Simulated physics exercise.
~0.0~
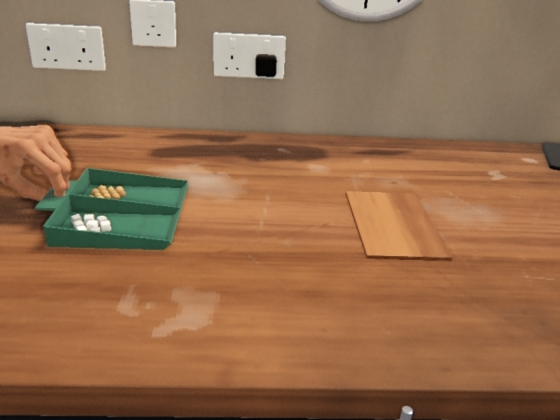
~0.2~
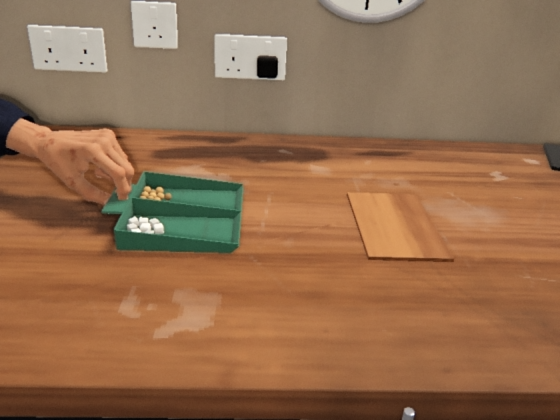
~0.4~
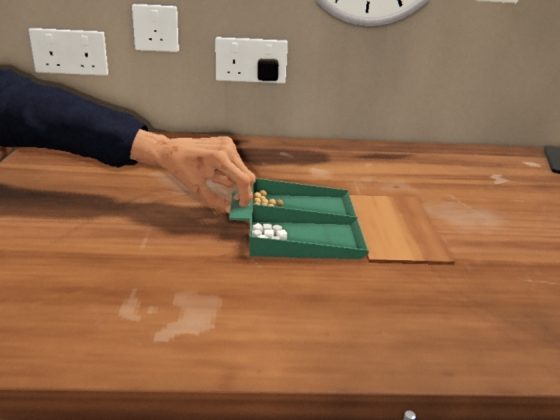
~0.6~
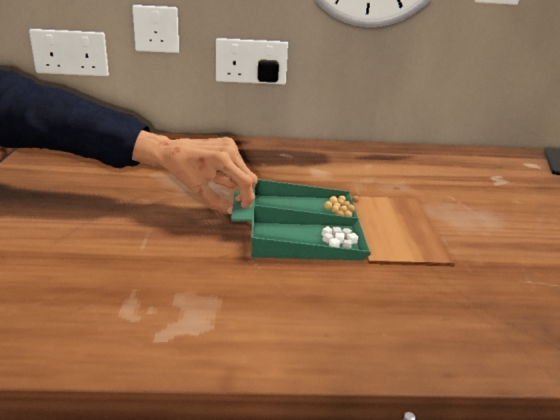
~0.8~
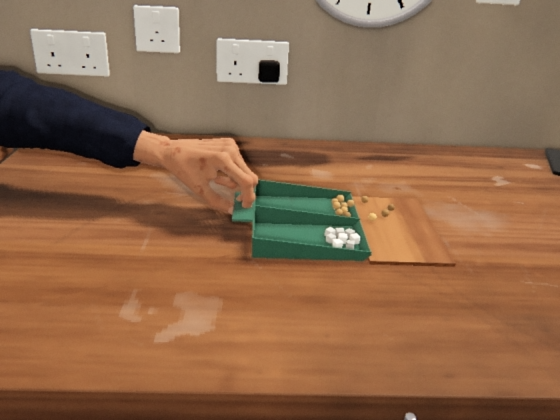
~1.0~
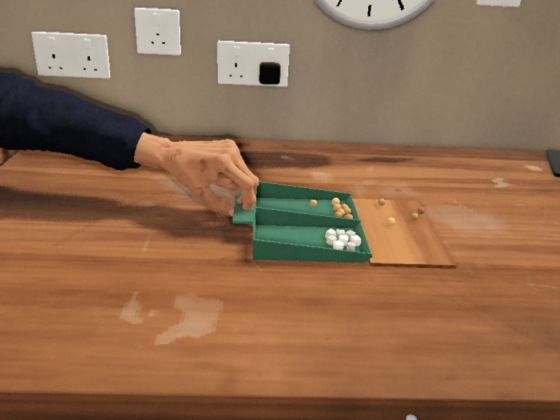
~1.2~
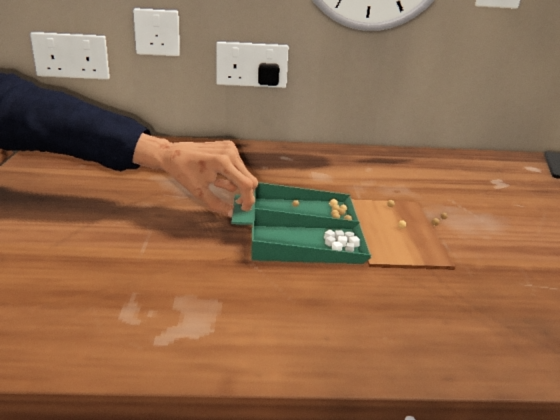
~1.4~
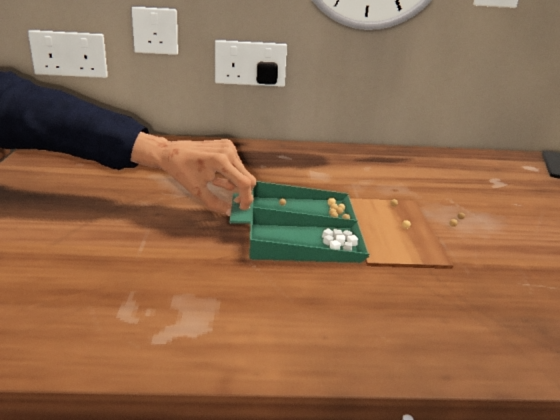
A green two-part tray sits at the left of a brown wooden counter, seen from slightly above by a gently swaying camera, with white sockets and part of a clock on the wall behind. Small golden pieces lie in its far section and white ones in the near section. A hand in a dark sleeve slides the tray right until it stops against a flat, light wooden board. Both batches shift to the front rim, and a few golden pieces spill over and scatter across the board and just beyond. The white pieces stay inside, bunched at the front, with the remaining golden ones still in the tray.
